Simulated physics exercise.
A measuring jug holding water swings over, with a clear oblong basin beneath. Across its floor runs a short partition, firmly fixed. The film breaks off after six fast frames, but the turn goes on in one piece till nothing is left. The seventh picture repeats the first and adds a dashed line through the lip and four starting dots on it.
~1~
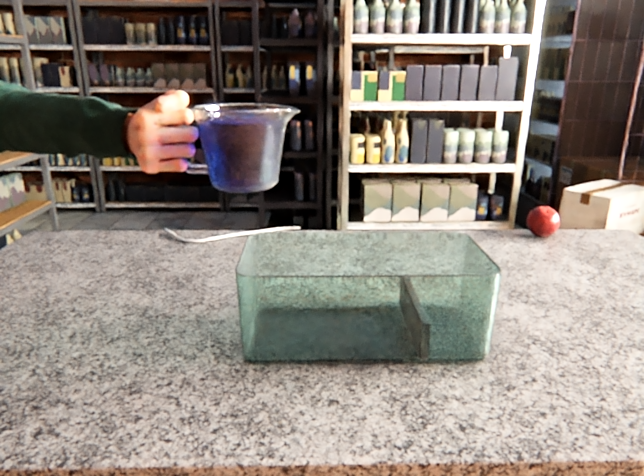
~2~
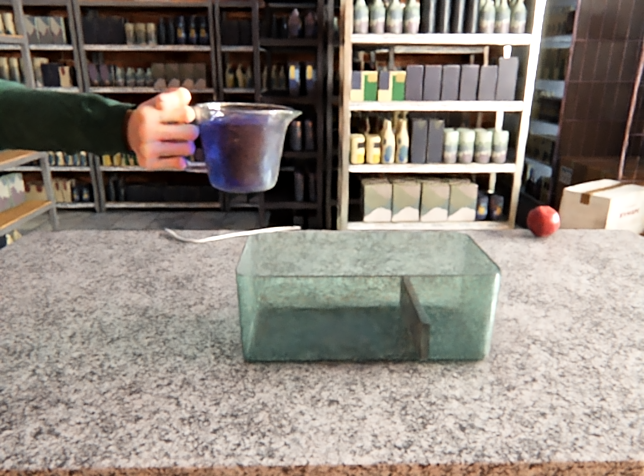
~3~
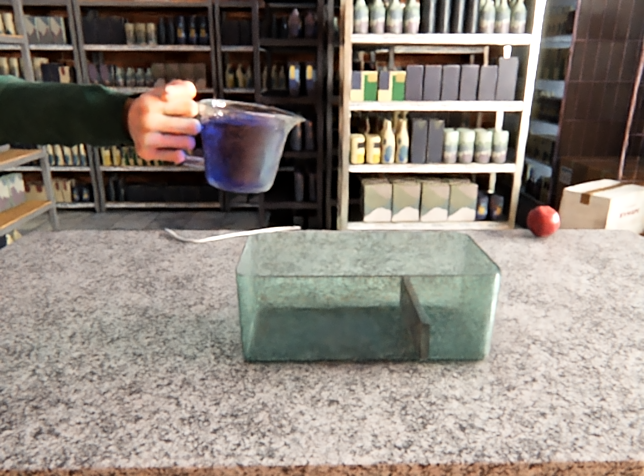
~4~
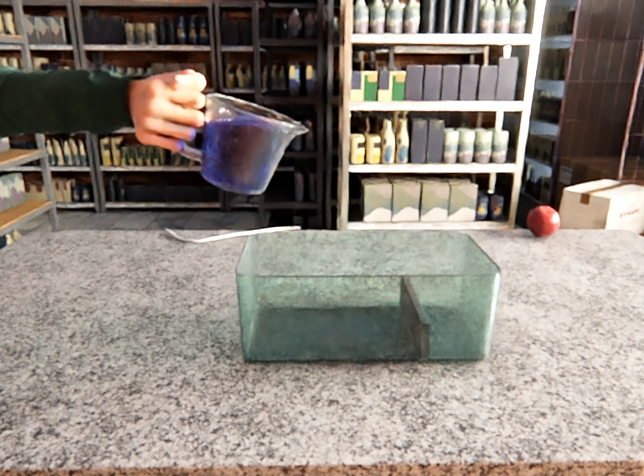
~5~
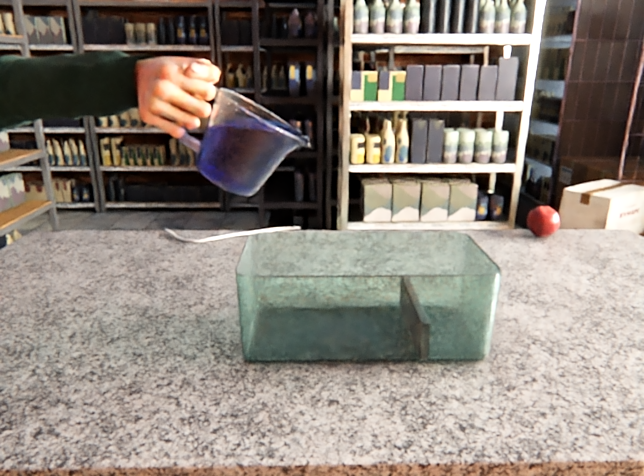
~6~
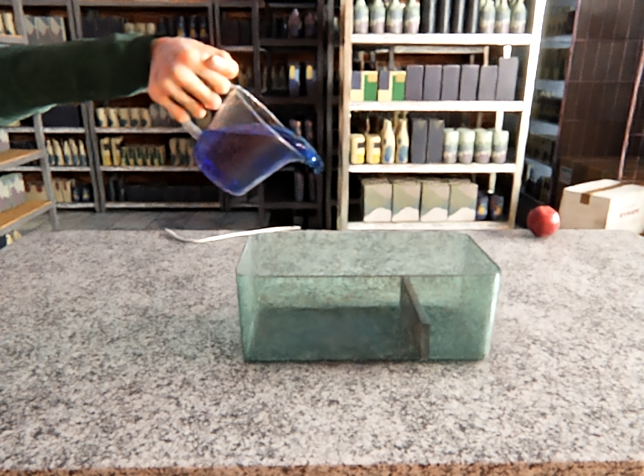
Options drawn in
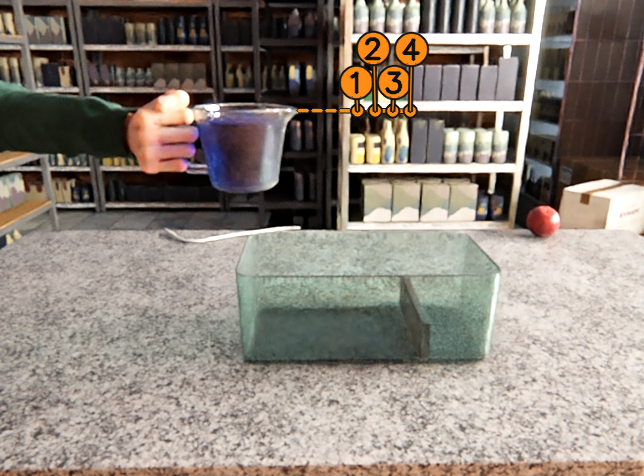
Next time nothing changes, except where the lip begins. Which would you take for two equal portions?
3 works best here.
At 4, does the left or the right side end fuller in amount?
The right side.
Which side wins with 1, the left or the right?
More ends on the left.
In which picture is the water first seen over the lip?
In picture 5.
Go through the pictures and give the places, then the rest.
The first picture shows upright, lip at (299, 110); basin from (243, 359) to (487, 357); top of the wall at (414, 296); nothing has left yet.
The second picture shows tipped about 2°, lip at (300, 112); nothing has left yet.
The third picture shows tipped about 8°, lip at (303, 119); nothing has left yet.
The fourth picture shows tipped about 18°, lip at (307, 130); nothing has left yet.
The fifth picture shows tipped about 31°, lip at (309, 145); water is over the lip, down to (306, 141).
The sixth picture shows tipped about 45°, lip at (307, 161); water is over the lip, down to (318, 170).
In orange, 1 at (357, 110); 2 at (375, 110); 3 at (392, 110); 4 at (410, 111).
If 1 is chosen, about 90 % ends left of the wall and 6 % right of it; 4 % is lost outside.
If 2 is chosen, about 75 % ends left of the wall and 22 % right of it; 3 % is lost outside.
If 3 is chosen, about 51 % ends left of the wall and 46 % right of it; 3 % is lost outside.
If 4 is chosen, about 32 % ends left of the wall and 63 % right of it; 4 % is lost outside.
